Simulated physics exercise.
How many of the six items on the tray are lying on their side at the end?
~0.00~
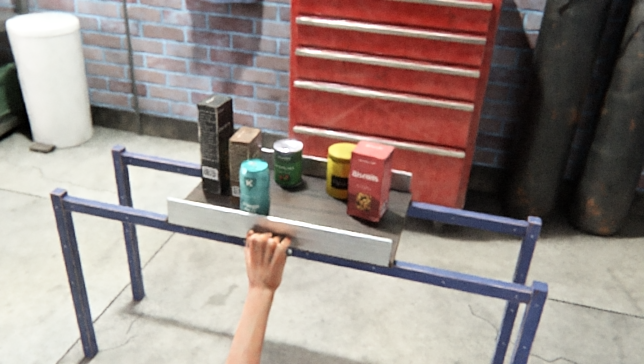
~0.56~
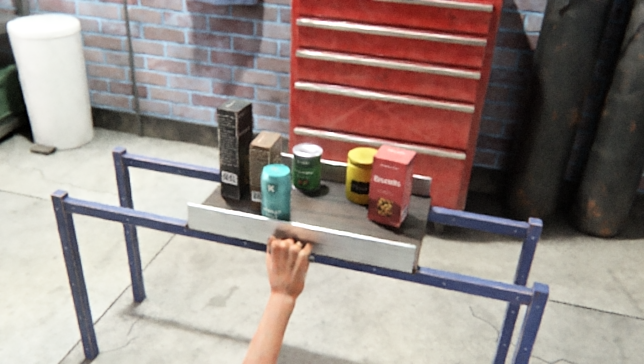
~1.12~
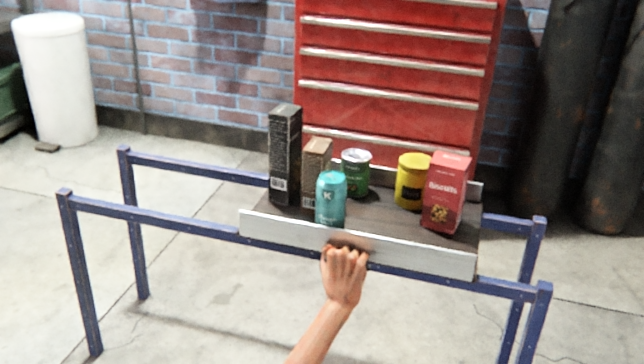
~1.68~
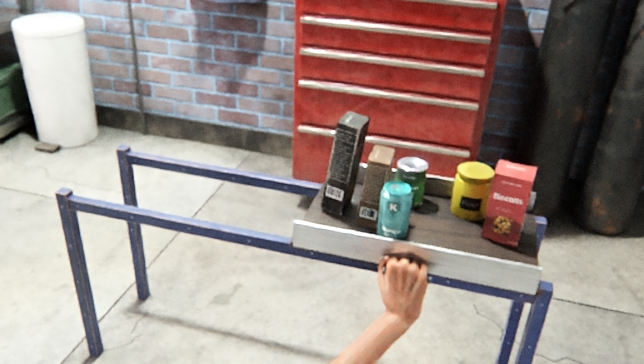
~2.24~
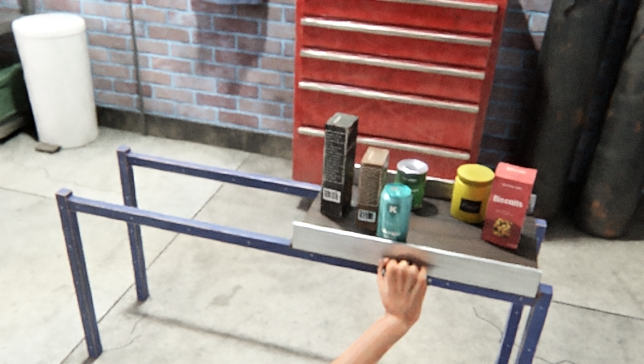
None of them are. All six cartons, cans and other containers are still standing upright on the tray.
